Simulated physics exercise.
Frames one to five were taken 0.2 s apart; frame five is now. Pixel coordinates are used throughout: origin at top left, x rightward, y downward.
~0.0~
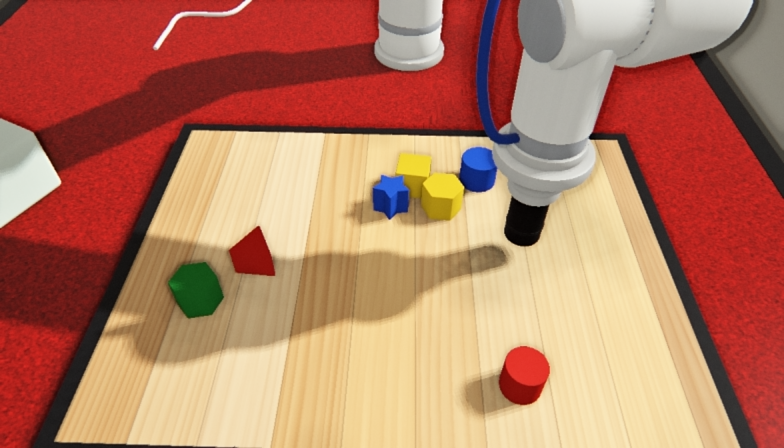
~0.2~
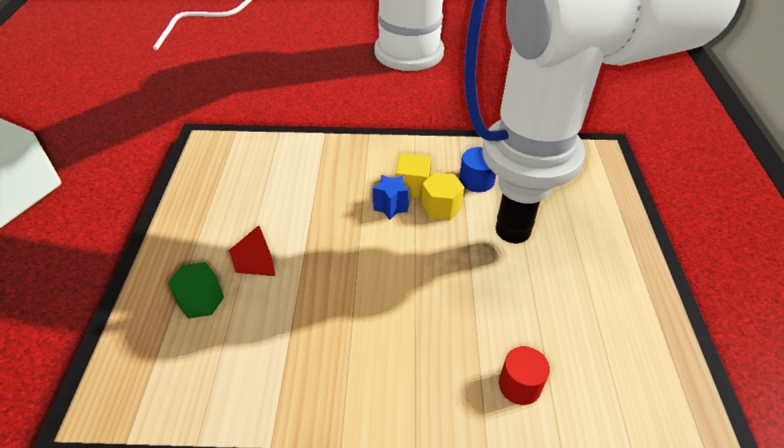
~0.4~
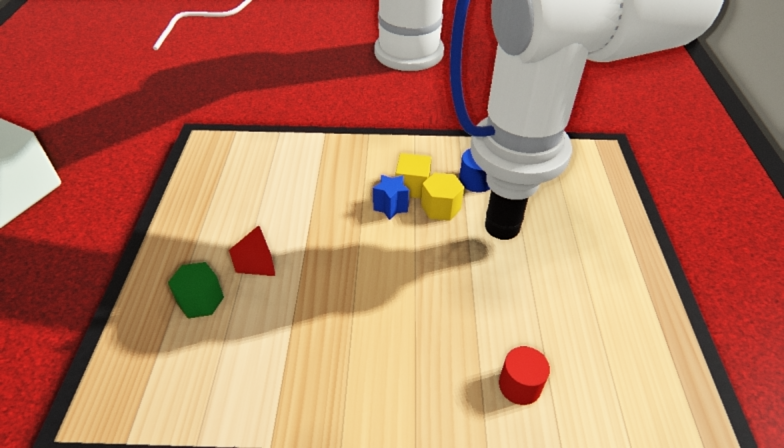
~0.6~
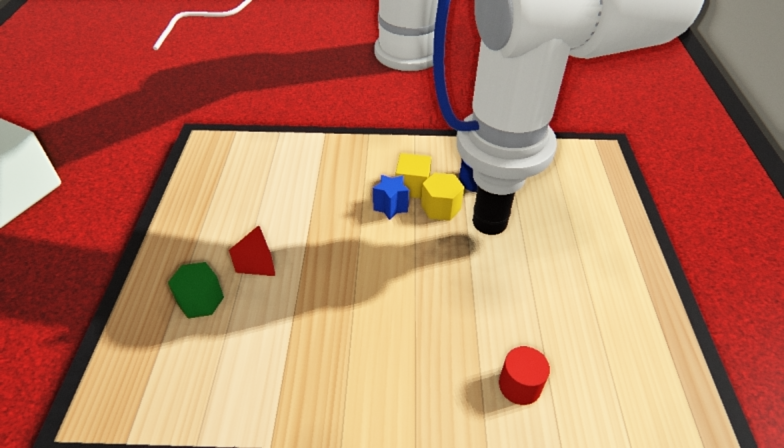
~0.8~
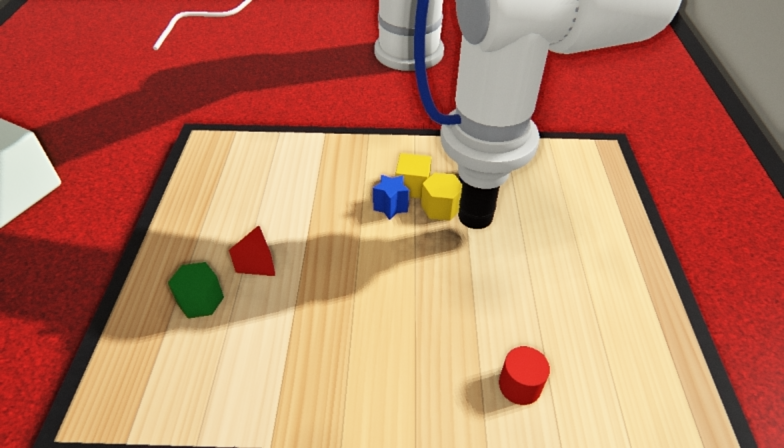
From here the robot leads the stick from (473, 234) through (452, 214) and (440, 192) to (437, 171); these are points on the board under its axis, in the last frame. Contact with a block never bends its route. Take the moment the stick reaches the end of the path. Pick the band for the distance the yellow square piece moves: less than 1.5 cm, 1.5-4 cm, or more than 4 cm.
It ends farther than 4 cm from its spot.
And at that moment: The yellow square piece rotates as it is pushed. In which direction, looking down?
Its rotation is clockwise.
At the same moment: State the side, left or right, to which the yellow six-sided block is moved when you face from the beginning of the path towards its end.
Sideways, to the left.
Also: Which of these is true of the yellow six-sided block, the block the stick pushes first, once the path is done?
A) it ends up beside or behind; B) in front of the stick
Letter A.
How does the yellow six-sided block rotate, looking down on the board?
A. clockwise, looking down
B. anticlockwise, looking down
B: Anticlockwise, looking down.
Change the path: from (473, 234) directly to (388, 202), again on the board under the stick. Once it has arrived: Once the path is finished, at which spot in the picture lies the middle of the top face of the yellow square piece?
Its top middle is near (407, 148).
What follows on the original path. One third of the way, stick (454, 197); yellow square piece (401, 154); yellow six-sided block (427, 173).
Two thirds of the way, stick (442, 175); yellow square piece (386, 145), turned 35° clockwise; yellow six-sided block (409, 162), turned 25° anticlockwise.
At the end, stick (438, 155); yellow square piece (382, 144), turned 45° clockwise; yellow six-sided block (406, 160), turned 40° anticlockwise; blue circular block unmoved.
